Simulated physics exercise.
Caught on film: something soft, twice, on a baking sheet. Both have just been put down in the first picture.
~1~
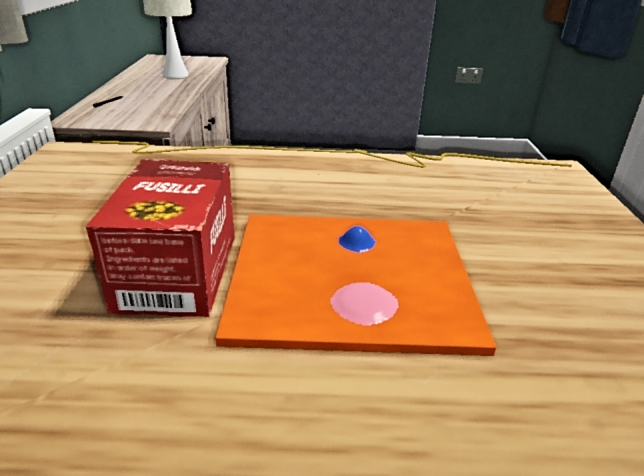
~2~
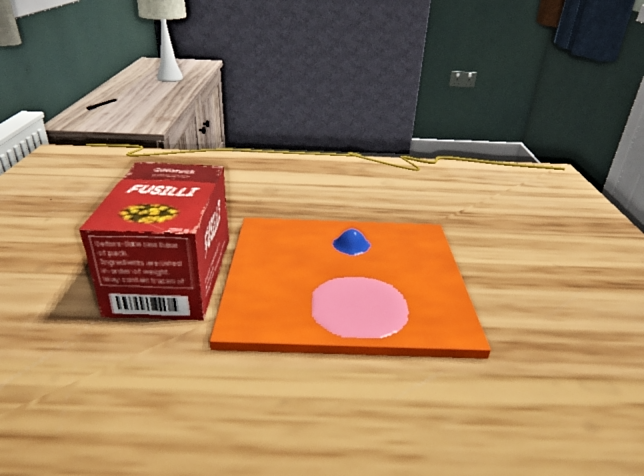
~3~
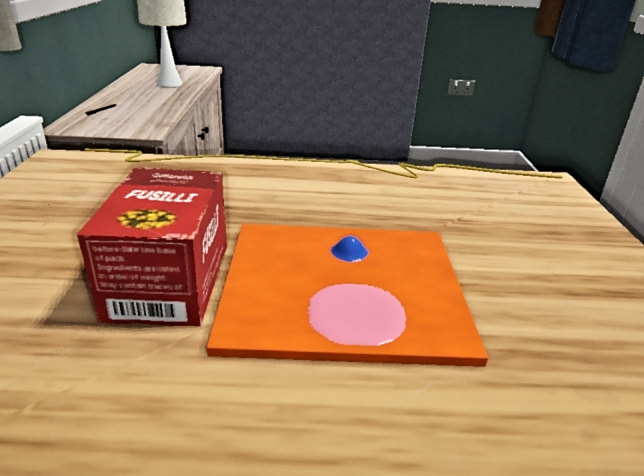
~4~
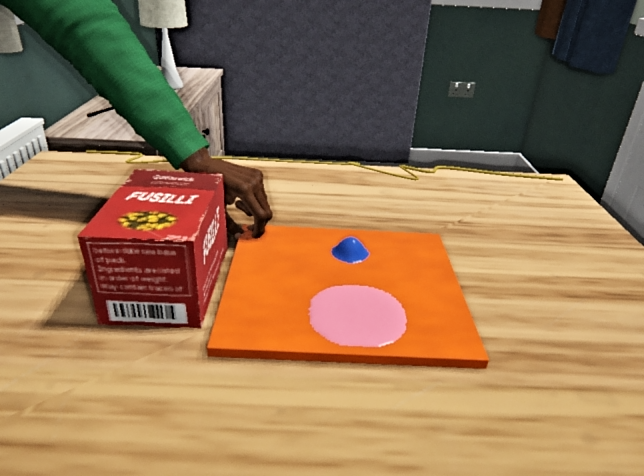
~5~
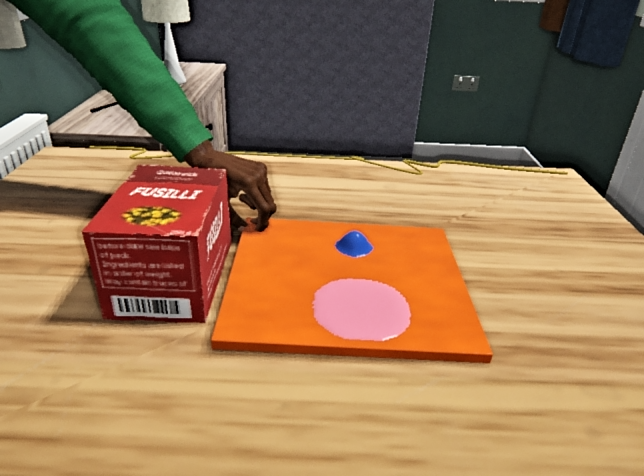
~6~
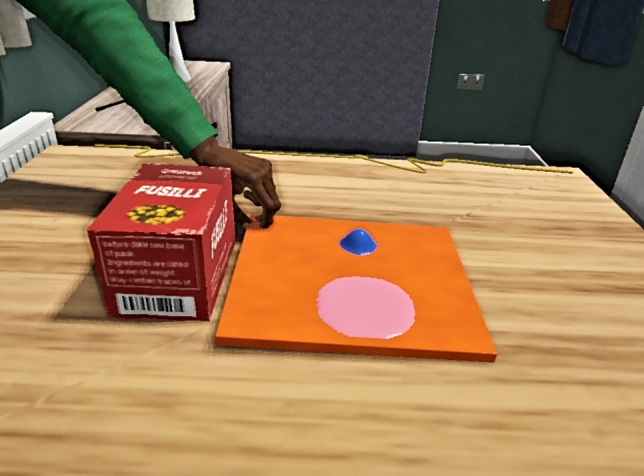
The footage shows a pink blob spreading into a flat disc beside a blue mound on an orange board, next to a red fusilli box; then a green-sleeved arm reaches in from the left and grips the board's far-left corner, barely moving it.
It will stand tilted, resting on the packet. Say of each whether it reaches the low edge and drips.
The pink paste runs off the low end and the blue paste stays on.
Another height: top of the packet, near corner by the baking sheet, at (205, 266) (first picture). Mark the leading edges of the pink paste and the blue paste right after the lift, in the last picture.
In turn (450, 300) and (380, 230).
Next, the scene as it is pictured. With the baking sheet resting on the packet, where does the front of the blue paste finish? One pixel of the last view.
At about (391, 215).
Shortly, slope about 26°; the pink paste has crept down a long way; the blue paste has not moved.
Then, the pink paste is dripping off the low end; the blue paste has not moved.
At the finish, slope about 26°; the pink paste is dripping off the low end; the blue paste has not moved.
